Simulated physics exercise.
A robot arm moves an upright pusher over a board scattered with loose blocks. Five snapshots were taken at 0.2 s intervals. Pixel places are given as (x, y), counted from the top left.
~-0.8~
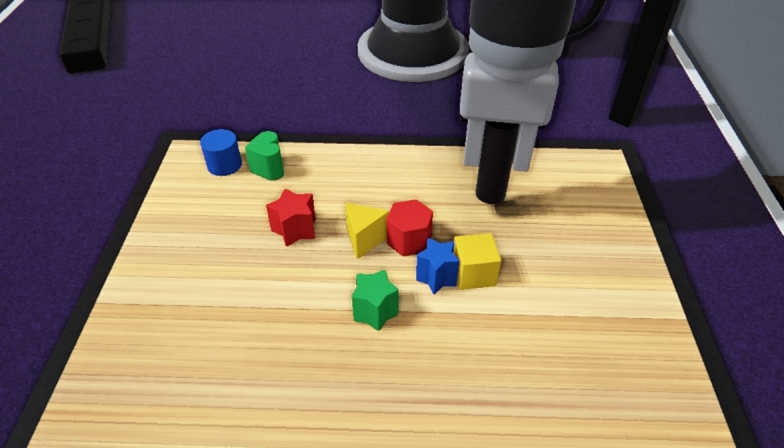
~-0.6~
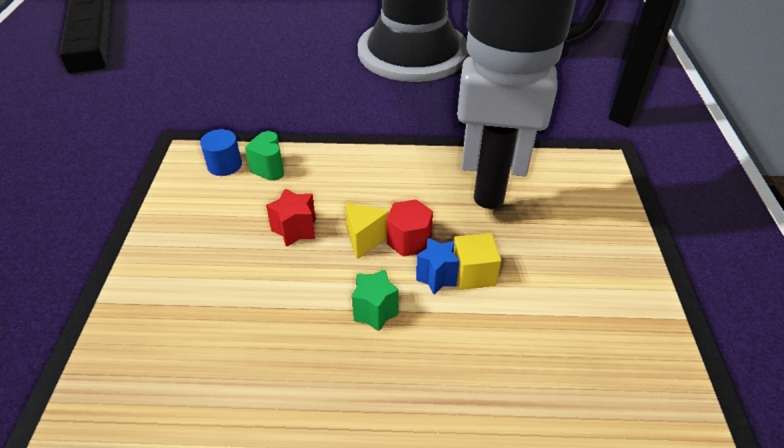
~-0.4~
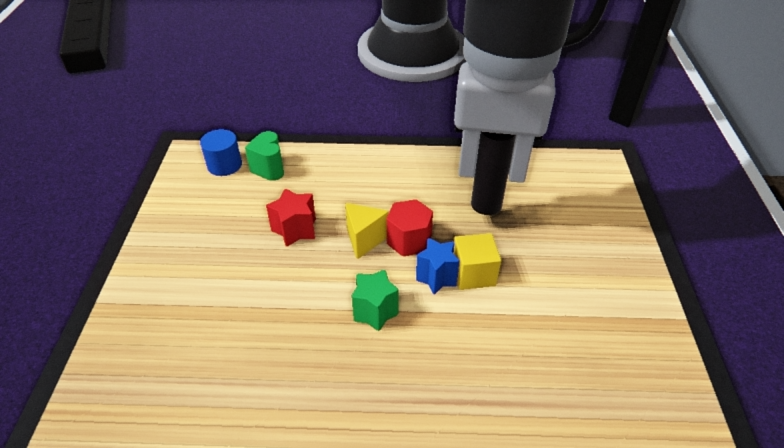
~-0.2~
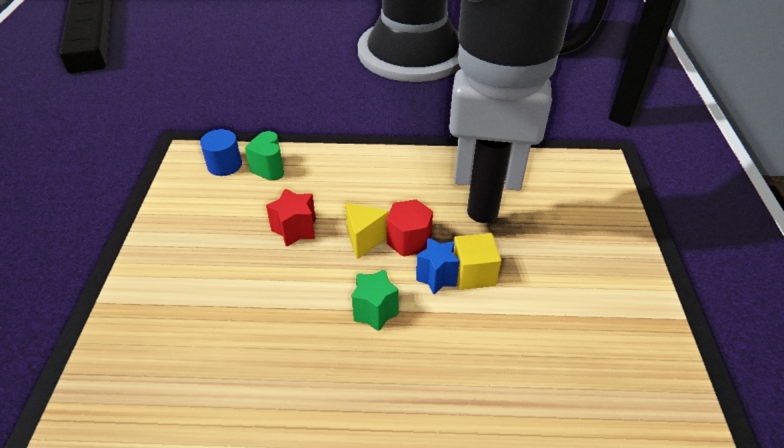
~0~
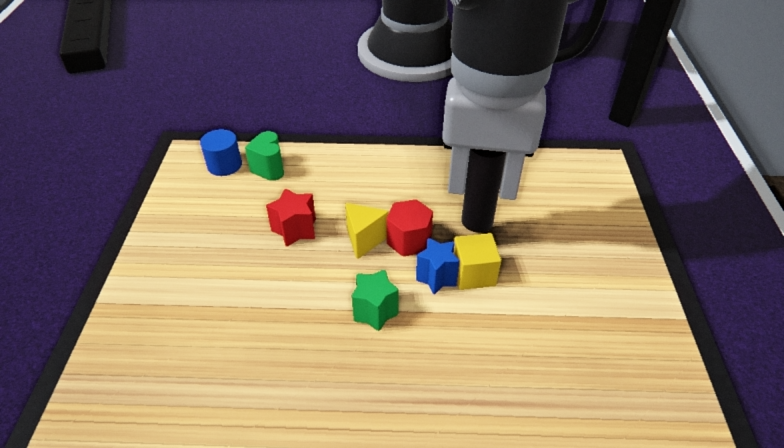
Robot arm inching its black pusher down and slightly left over a wooden board, nearing a yellow cube among motionless colourful blocks.
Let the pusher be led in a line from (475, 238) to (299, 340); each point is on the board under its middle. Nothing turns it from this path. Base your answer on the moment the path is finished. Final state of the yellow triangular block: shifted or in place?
Its place stays the same.
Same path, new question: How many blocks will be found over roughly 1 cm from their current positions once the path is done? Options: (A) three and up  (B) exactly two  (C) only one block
Option B.
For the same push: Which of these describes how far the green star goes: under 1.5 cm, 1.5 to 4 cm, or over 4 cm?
Over 4 cm.
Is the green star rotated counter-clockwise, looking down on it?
Answer: Yes.
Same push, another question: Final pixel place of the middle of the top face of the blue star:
It sits at (421, 277).
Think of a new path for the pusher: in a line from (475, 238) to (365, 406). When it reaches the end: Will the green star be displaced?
That would be a yes.
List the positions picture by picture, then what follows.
In the first frame, lower end of the pusher at (491, 194), tops of blocks, yellow triangular block at (363, 215), green star at (374, 286), blue star at (439, 252), yellow four-sided block at (478, 248).
In the second frame, pusher at (489, 199), blocks as before.
In the third frame, pusher at (486, 205), blocks as before.
In the fourth frame, pusher at (483, 213), blocks as before.
In the fifth frame, pusher at (477, 222), yellow triangular block at (363, 215), green star at (374, 286), blue star at (439, 252), yellow four-sided block at (478, 248).
The first path, step by step. One third of the way, pusher at (423, 253); blue star at (428, 268), turned 15° anticlockwise; yellow four-sided block at (477, 251), turned 15° anticlockwise.
Two thirds of the way, pusher at (363, 287); green star at (355, 306), turned 55° anticlockwise; blue star at (421, 277), turned 60° anticlockwise; yellow four-sided block at (477, 251), turned 15° anticlockwise.
At the end, pusher at (296, 325); yellow triangular block not moved; green star at (338, 328), turned 105° anticlockwise; blue star at (421, 277), turned 60° anticlockwise; yellow four-sided block at (477, 251), turned 15° anticlockwise.
